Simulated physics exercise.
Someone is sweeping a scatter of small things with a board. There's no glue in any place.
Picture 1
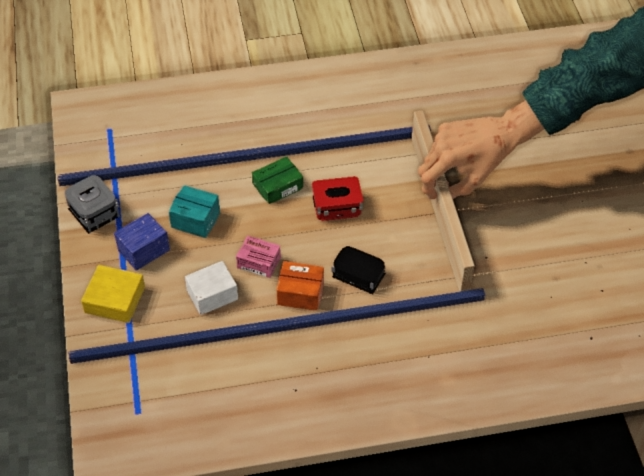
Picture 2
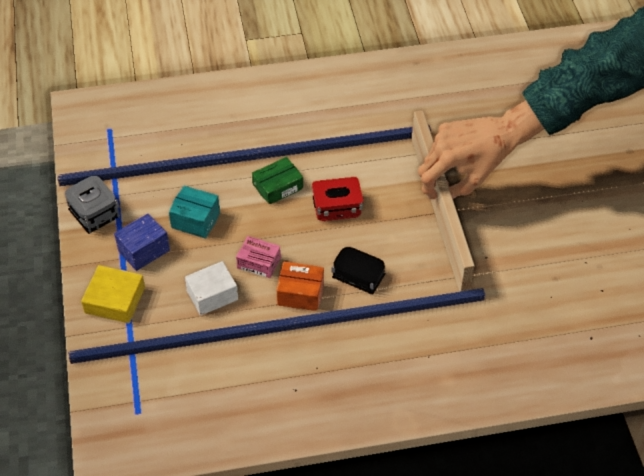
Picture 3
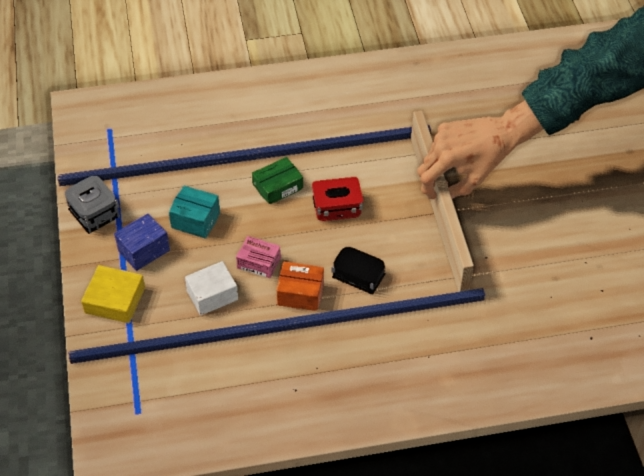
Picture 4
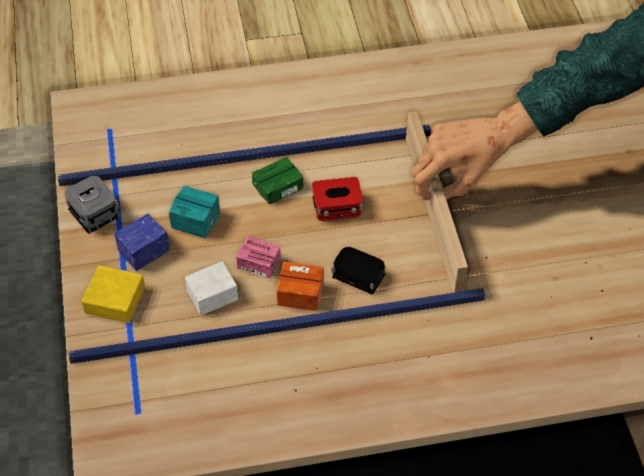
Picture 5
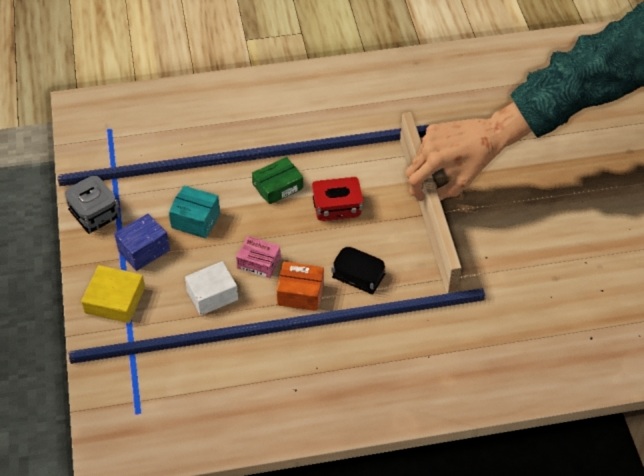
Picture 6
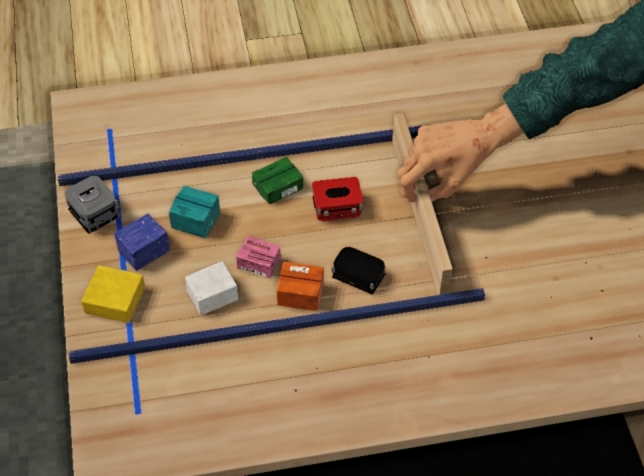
A hand in a dark teal sleeve reaches in from the upper right, holding an upright wooden board on a pale wooden tabletop seen from above at a slant. Between two dark blue rods lie small boxes and blocks, with grey, yellow and blue near a blue tape line at left, turquoise, white, green, pink and orange mid-way, red and black nearer the board. The hand first stays still, then slides the board slightly left, touching nothing, while the camera stays fixed.
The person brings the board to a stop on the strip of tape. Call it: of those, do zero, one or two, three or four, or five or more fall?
Three or four fall.
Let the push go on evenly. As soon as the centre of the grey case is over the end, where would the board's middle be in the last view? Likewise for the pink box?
Roughly (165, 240); roughly (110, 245).
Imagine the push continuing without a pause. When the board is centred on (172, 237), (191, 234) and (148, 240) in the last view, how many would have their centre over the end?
0, 0 and 2.
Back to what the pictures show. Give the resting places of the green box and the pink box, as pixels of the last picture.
Around (96, 201), then around (74, 265).
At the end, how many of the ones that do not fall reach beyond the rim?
2.
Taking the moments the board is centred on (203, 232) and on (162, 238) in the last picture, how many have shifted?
The number moved is 10 and then 10.
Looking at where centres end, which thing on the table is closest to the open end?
It's the white block that is foremost.
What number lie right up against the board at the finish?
4 in contact.
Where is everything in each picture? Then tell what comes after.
Grey case (92, 204); yellow block (114, 294); blue block (142, 242); board (441, 198); tape (123, 258), in the first picture.
Yellow block (114, 294); red case (337, 200), in the second picture.
Blue block (142, 242); turquoise box (195, 212), in the third picture.
Grey case (92, 204); black case (359, 270), in the fourth picture.
Yellow block (114, 294); board (429, 200), in the fifth picture.
Grey case (92, 204); yellow block (114, 294); blue block (142, 242); board (421, 201); tape (123, 258), in the sixth picture.
Soon after, none off yet; grey case at rest near (92, 204); yellow block at rest near (114, 294); blue block at rest near (142, 242).
In the end, the number that fall off is three or four; gone, turquoise box, blue block, yellow block and grey case.
